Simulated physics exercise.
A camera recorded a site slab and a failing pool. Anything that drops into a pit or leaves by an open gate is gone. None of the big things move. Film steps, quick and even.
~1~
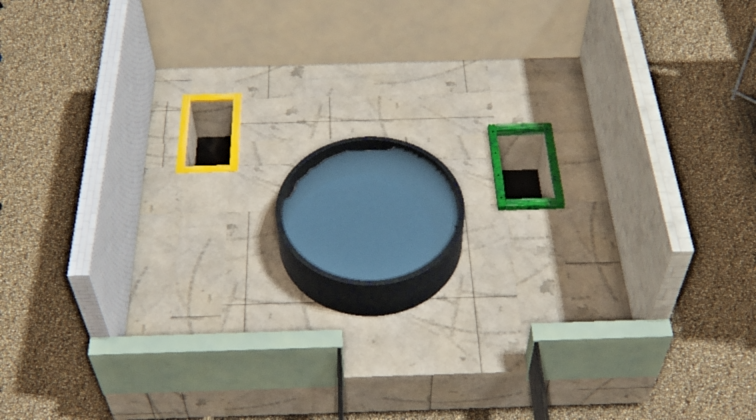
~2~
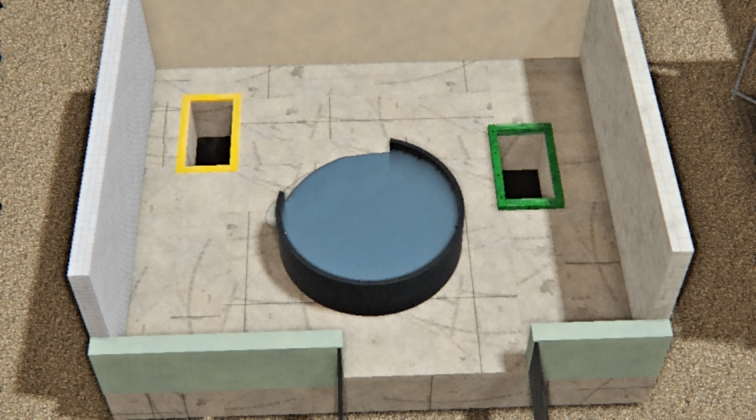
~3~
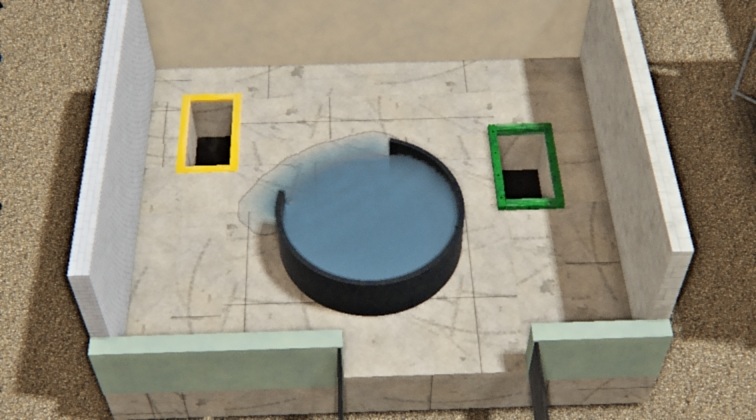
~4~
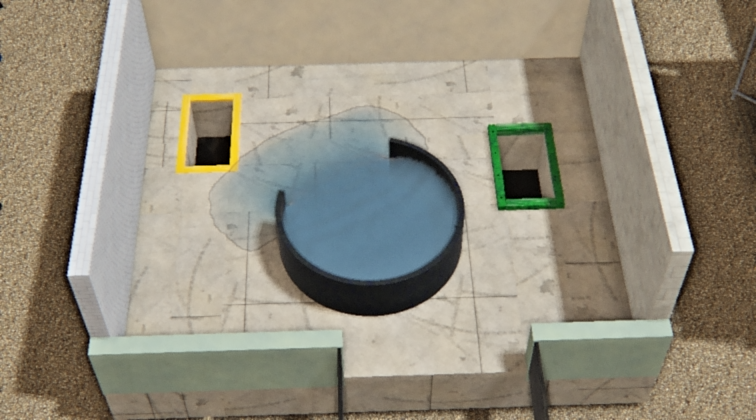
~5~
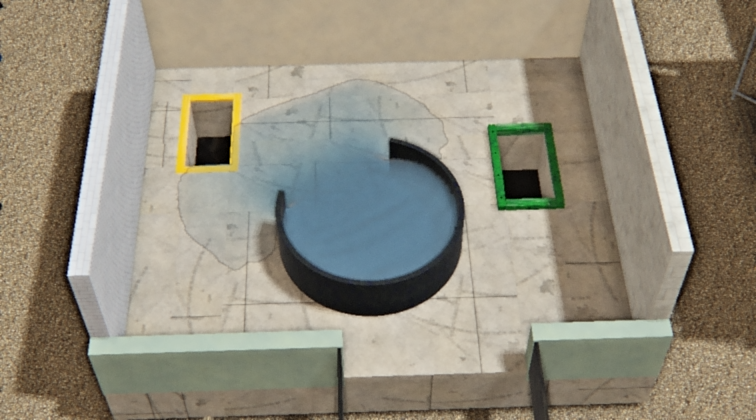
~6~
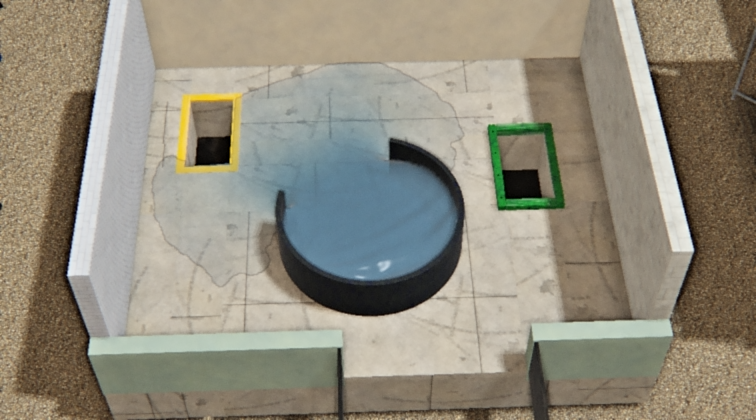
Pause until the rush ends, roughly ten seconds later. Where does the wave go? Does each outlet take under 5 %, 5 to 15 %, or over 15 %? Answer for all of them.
Answer: The gate takes under 5 %; the green pit takes under 5 %; the yellow pit takes over 15 %.
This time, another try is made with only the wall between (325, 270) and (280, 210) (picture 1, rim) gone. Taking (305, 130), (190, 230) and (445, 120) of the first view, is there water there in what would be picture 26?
Listed in order, they come out sitting in a pool, sitting in a pool and without a puddle.
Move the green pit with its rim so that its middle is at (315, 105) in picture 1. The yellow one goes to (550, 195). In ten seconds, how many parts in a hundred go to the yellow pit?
Share for yellow: 8 in a hundred.
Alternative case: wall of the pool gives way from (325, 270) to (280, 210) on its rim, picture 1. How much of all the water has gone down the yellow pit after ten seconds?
Yellow: 30 %.
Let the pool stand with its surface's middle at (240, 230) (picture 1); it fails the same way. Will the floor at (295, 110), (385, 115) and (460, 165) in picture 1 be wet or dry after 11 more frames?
Spot 1 wetted, spot 2 unwetted, spot 3 unwetted.
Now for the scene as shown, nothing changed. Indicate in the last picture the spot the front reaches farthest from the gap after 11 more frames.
My guess is roughly (565, 60).
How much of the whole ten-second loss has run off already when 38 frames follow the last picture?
Log: Around 80 %, estimated.
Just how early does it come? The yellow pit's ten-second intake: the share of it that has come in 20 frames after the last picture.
Roughly 55 per cent.
A moment on, water covers 35 % of the floor; the gate 0 %, the green pit 0 %, the yellow pit 6 %.
Next, water covers 40 % of the floor; the gate 0 %, the green pit 0 %, the yellow pit 14 %.
Then, water covers 55 % of the floor; the gate 0 %, the green pit 0 %, the yellow pit 27 %.
Later, water covers 80 % of the floor; the gate 0 %, the green pit 0 %, the yellow pit 42 %.
In the end, water covers 95 % of the floor; the gate 2 %, the green pit 0 %, the yellow pit 51 %.
